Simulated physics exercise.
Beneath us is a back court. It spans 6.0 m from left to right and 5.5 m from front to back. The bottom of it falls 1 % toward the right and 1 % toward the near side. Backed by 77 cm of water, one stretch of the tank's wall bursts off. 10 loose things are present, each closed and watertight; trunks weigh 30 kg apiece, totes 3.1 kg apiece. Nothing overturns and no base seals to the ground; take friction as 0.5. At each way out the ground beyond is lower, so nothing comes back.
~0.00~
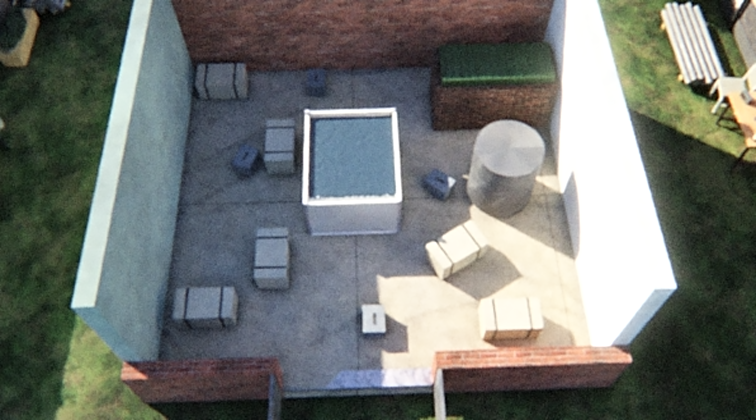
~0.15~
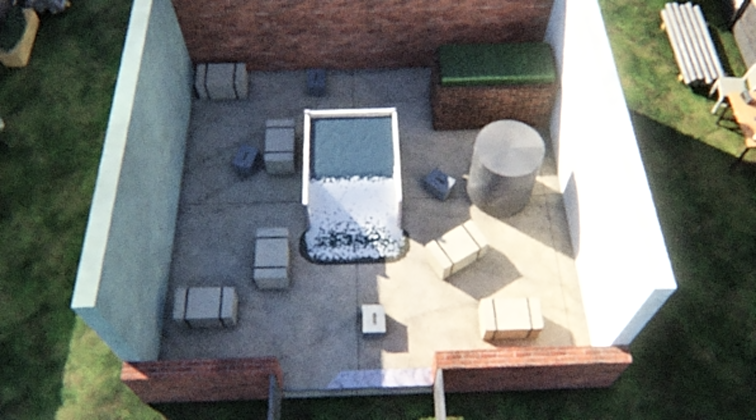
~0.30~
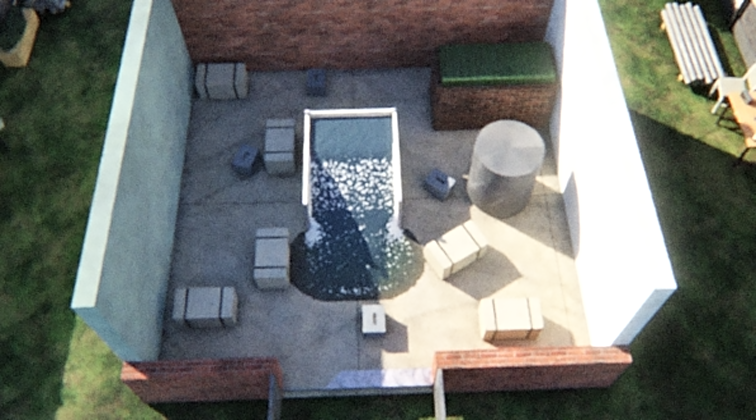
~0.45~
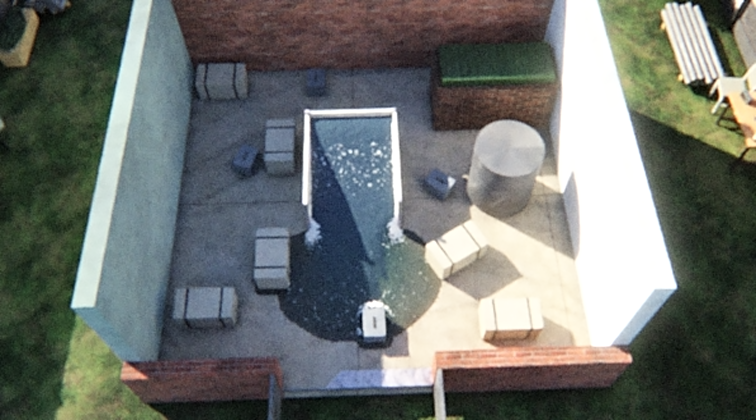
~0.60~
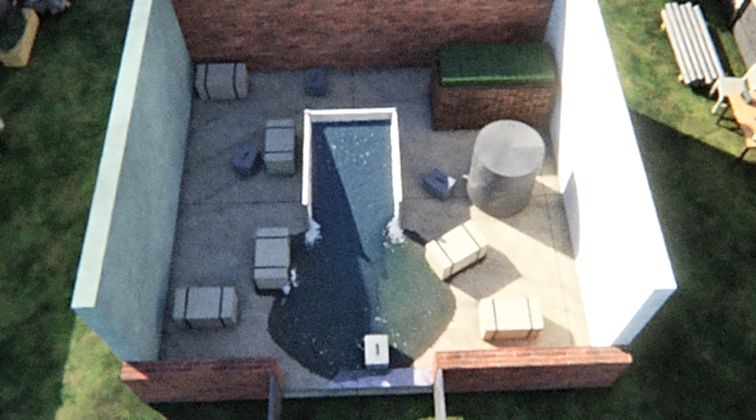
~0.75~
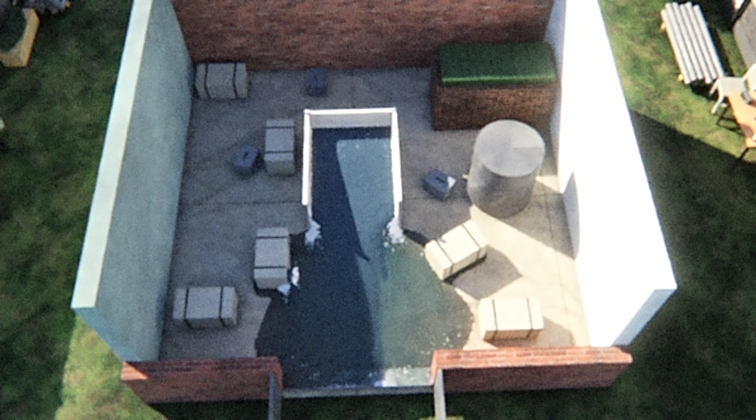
A walled back court of pale paving, with brick at the back and a gap in the low brick front, is seen from high above by a still camera. A white-walled tank of dark water stands in the middle, among pale strapped boxes, small blue-grey blocks, a grey cylinder and a green-topped brick planter. The tank's near wall gives way, water pours forward in white froth, spreads darkly around the boxes to the front gap, and carries off one small pale box.
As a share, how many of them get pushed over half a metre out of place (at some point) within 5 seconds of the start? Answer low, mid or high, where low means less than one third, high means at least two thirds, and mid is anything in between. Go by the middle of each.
Low.
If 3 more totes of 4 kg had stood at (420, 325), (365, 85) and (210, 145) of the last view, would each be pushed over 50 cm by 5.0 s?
Beyond it, within it, within it.
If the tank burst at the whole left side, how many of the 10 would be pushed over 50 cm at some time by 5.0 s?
In that case the number is 6.
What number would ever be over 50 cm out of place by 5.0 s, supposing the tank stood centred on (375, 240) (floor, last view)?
The count would be 1.
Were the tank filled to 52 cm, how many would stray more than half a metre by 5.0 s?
1.
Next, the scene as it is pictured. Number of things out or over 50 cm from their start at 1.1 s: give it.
By my tally, 1.
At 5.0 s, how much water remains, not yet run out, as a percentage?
Roughly 40 percent.
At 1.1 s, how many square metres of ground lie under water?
About 9.0 m2.
After 1.1 s 1 of 10 are over 50 cm from their spots; 0 afloat.
After 2.2 s 1 of 10 are over 50 cm from their spots; 0 afloat.
After 3.5 s 1 of 10 are over 50 cm from their spots; 0 afloat.
After 5.0 s 1 of 10 are over 50 cm from their spots, and 1 have been at some point; 0 afloat.
